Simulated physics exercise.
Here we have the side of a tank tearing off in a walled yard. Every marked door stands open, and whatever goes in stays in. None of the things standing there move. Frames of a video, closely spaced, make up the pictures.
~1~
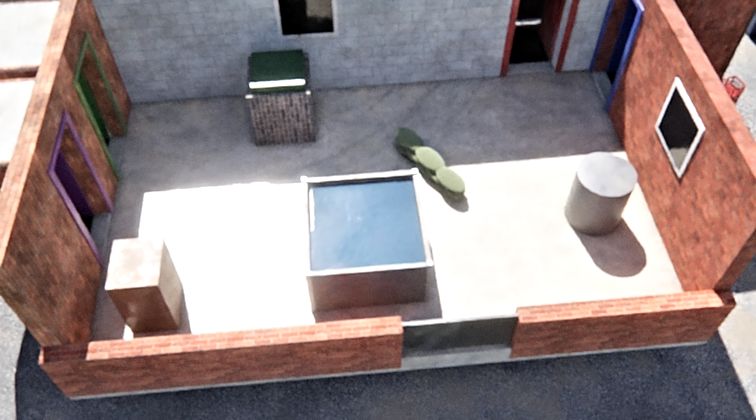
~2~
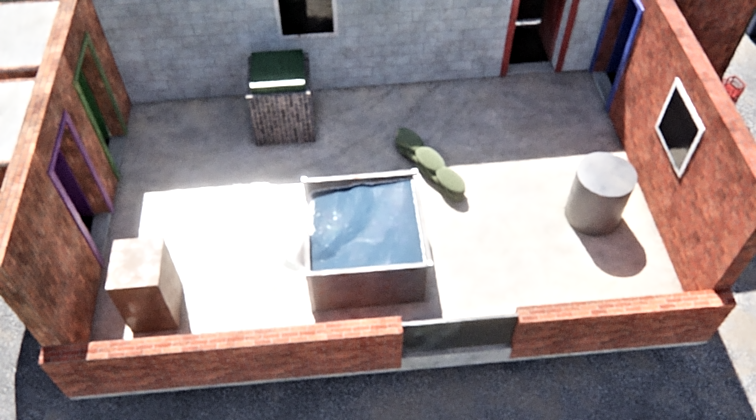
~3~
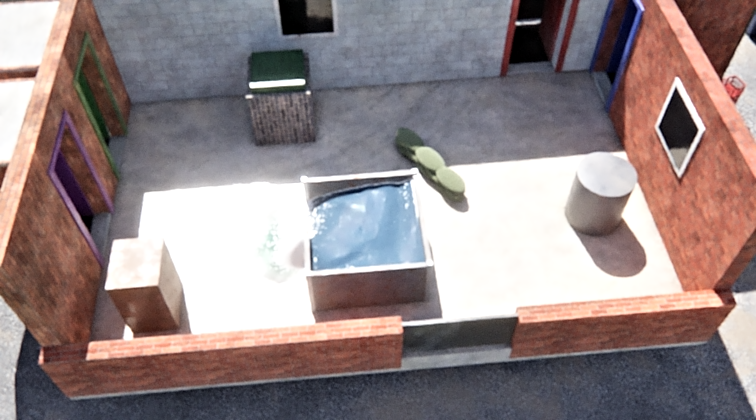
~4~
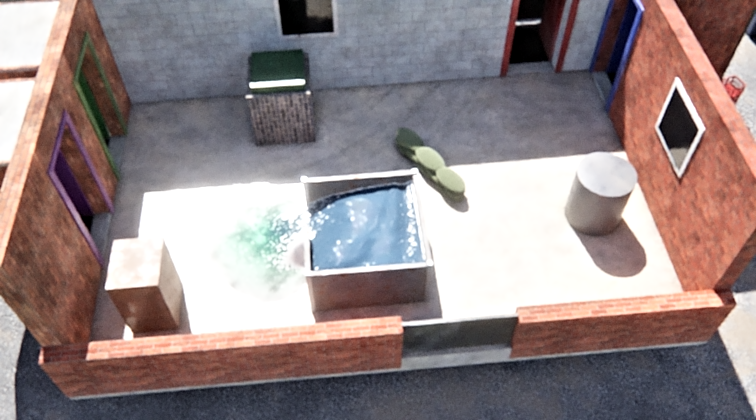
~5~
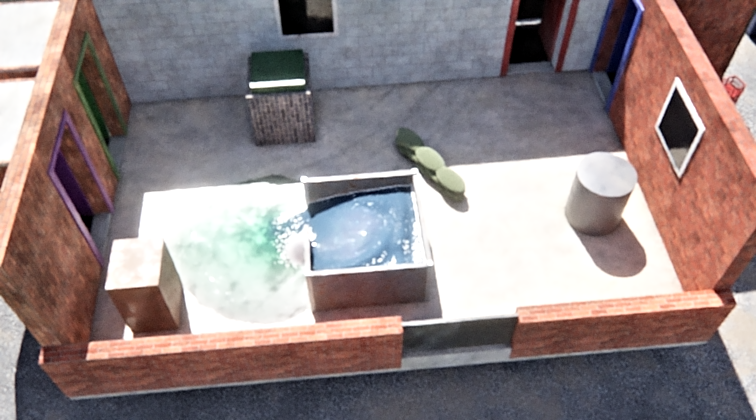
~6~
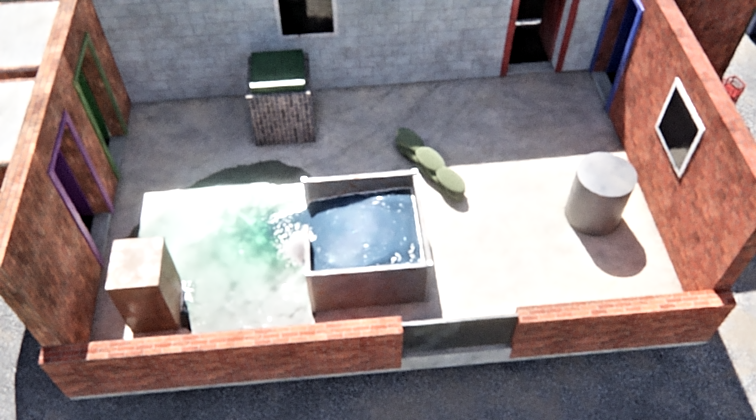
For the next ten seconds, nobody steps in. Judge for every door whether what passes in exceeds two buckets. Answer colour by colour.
In order: The red door keeps the inflow to two buckets or less, the purple door lets the inflow pass two buckets, the green door lets the inflow pass two buckets, the blue door keeps the inflow to two buckets or less.
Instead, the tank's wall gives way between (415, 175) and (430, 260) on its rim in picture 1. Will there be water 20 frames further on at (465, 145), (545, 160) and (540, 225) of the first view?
Unwetted, submerged, submerged.
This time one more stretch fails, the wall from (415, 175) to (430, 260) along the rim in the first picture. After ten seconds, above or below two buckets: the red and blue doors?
Red overflows; blue overflows.
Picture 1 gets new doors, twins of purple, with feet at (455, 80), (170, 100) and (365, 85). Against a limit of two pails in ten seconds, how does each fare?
In order, the new doors go: Undershoots, overshoots, undershoots.
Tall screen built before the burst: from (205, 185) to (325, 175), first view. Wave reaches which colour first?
The purple-painted one.
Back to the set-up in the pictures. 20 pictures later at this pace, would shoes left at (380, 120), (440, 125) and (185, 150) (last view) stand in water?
Result, in the order given: Not wetted / not wetted / wetted.
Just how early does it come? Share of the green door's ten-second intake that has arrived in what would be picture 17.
Near 20 in a hundred.
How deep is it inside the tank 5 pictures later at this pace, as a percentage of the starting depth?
Roughly 58 per cent.
A moment on, water covers 30 % of the floor; the red door not reached, the purple door over two buckets in, the green door under two buckets in, the blue door not reached.
Next, water covers 35 % of the floor; the red door not reached, the purple door far over two buckets in, the green door over two buckets in, the blue door not reached.
Then, water covers 35 % of the floor; the red door not reached, the purple door far over two buckets in, the green door far over two buckets in, the blue door not reached.
Later, water covers 50 % of the floor; the red door not reached, the purple door far over two buckets in, the green door far over two buckets in, the blue door not reached.
In the end, water covers 70 % of the floor; the red door not reached, the purple door far over two buckets in, the green door far over two buckets in, the blue door not reached.
